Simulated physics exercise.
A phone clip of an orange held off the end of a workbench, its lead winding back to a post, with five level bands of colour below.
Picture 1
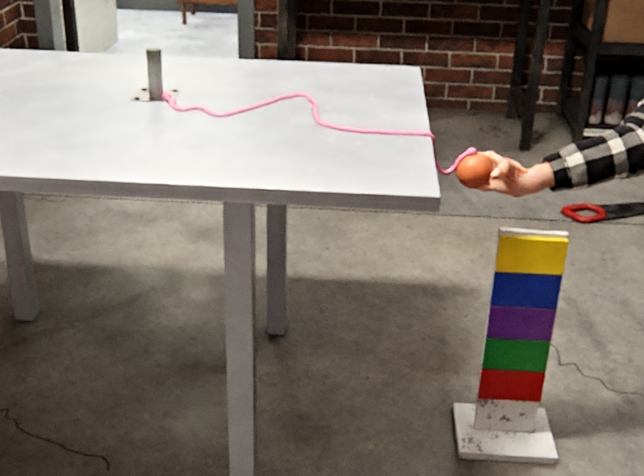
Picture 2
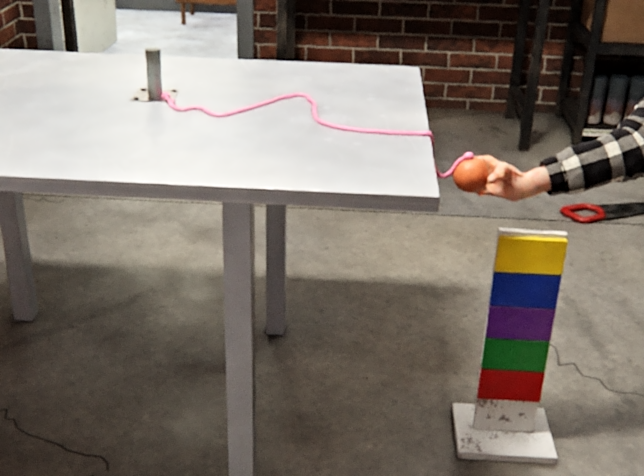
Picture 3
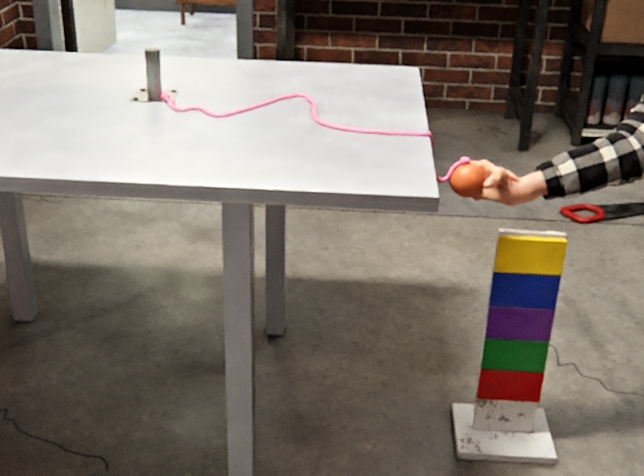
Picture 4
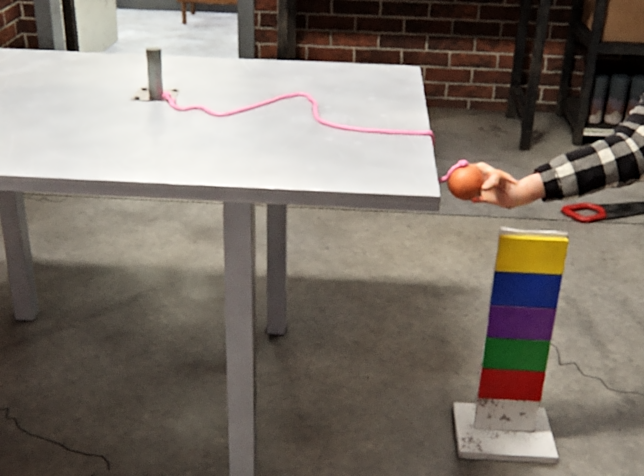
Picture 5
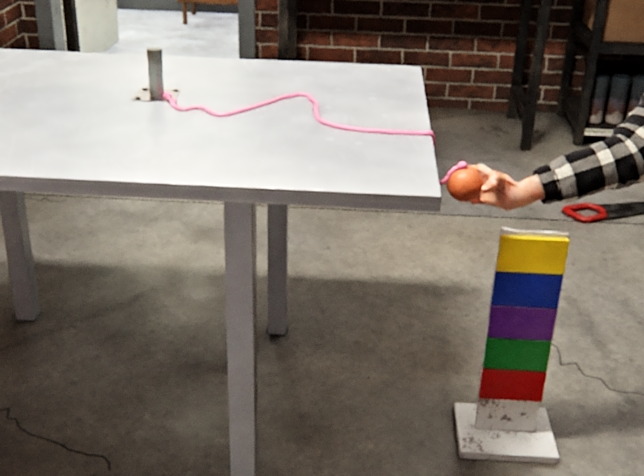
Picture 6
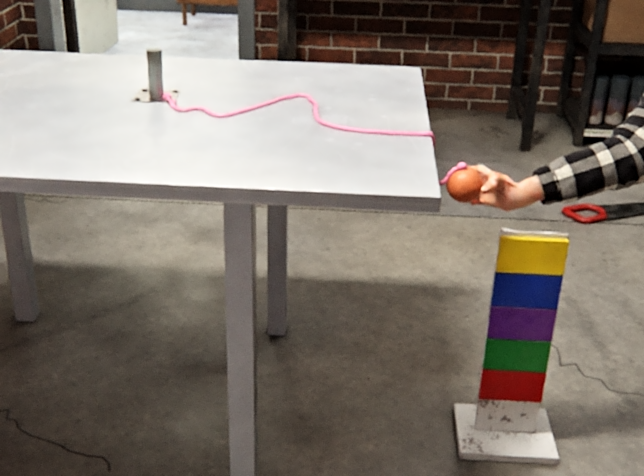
At the start, a hand in a checkered sleeve holds an orange just off the right end of a pale workbench, a pink lead winding back to a short post, above a stand with five coloured bands. The hand shifts the orange slightly left toward the table edge, then stays almost still.
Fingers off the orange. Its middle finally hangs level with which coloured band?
With the green band.
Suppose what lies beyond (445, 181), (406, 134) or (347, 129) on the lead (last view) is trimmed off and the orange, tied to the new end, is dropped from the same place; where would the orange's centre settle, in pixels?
I'd put it around (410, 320) for the first cut, (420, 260) for the second and (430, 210) for the third.
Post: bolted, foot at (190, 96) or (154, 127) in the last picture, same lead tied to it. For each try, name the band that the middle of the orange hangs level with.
In turn, red and then red.
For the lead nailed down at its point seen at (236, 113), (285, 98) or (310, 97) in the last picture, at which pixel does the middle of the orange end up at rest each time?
It would sit near (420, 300) the first time, (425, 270) the second and (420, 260) the third.
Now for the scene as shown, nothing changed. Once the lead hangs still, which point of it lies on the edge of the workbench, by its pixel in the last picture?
It's the one at (316, 110).
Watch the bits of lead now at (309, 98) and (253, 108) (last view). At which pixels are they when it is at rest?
They finish close to (387, 116) and close to (309, 109).
Soon after, orange near (387, 319); level with green.
After that, orange near (427, 345); level with green.
In the end, orange near (406, 336); level with green. Its centre hangs level with the green band.
